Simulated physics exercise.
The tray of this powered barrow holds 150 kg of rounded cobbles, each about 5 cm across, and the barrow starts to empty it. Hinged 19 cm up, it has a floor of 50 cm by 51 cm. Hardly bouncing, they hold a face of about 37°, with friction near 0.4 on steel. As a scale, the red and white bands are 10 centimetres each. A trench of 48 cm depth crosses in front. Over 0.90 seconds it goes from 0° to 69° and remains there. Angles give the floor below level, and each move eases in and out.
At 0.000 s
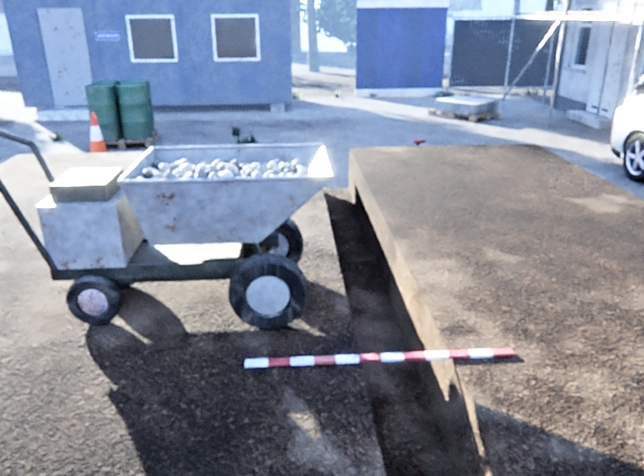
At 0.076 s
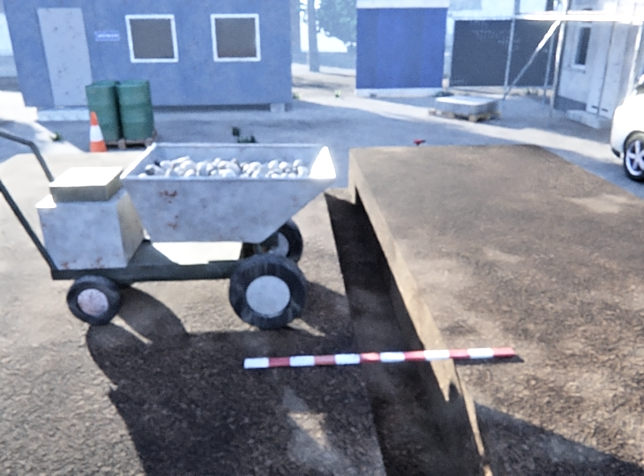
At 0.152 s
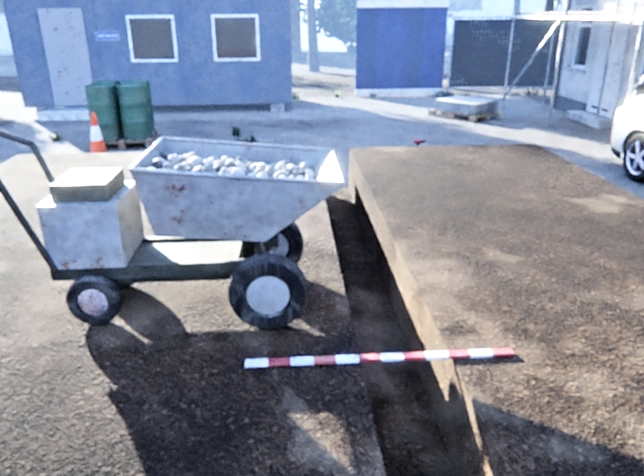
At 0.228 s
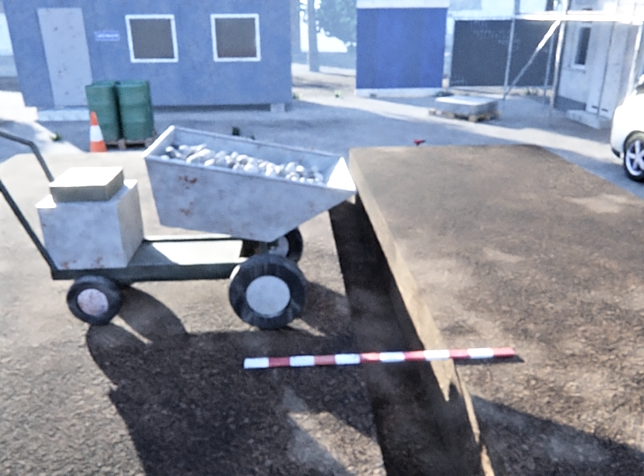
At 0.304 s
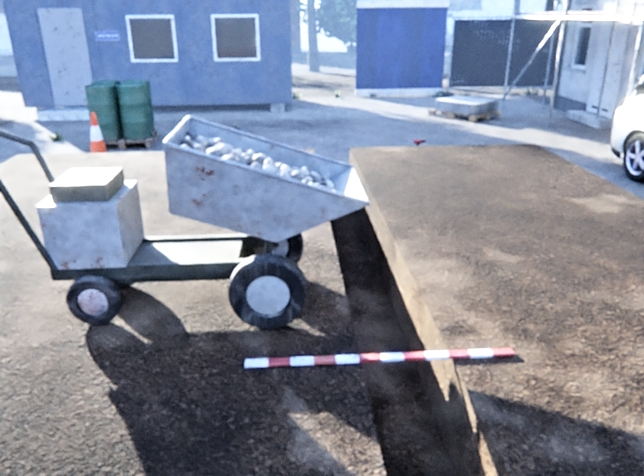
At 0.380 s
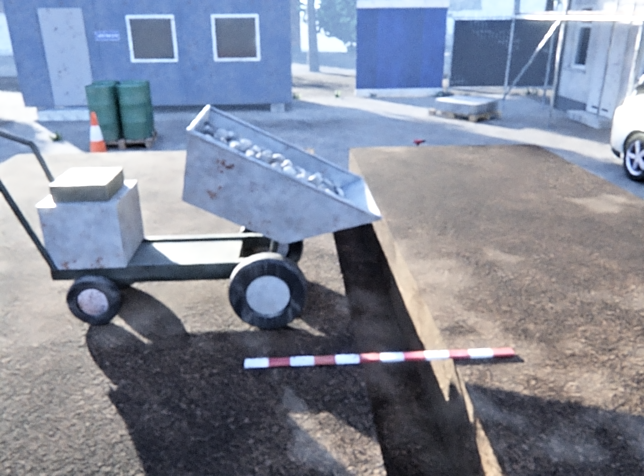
A powered barrow stands beside a trench as its tray of cobbles tilts down rightward.
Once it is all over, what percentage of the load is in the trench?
Roughly 53 percent of the load is in the trench.
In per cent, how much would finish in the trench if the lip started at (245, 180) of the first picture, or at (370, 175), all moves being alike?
Close to 85 percent in the first case, 5 percent in the second.
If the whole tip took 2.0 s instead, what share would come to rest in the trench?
Something close to 60 per cent.
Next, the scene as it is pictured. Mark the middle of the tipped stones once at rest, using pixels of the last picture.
Near (413, 345).
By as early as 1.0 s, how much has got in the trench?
I'd put it near 15 per cent.
After 0.7 s the floor is at 59°; 100 % in the tray; the foremost stones are at (388, 253).
After 1.0 s the floor is at 69°; 64 % in the tray, 17 % in the trench, 18 % past the trench; the foremost stones are at (472, 291).
After 1.4 s the floor is at 69°; 17 % in the tray, 36 % in the trench, 47 % past the trench; the foremost stones are at (583, 291).
After 3.3 s the floor is at 69°; 0 % in the tray, 53 % in the trench, 47 % past the trench; the foremost stones are past the picture's edge.
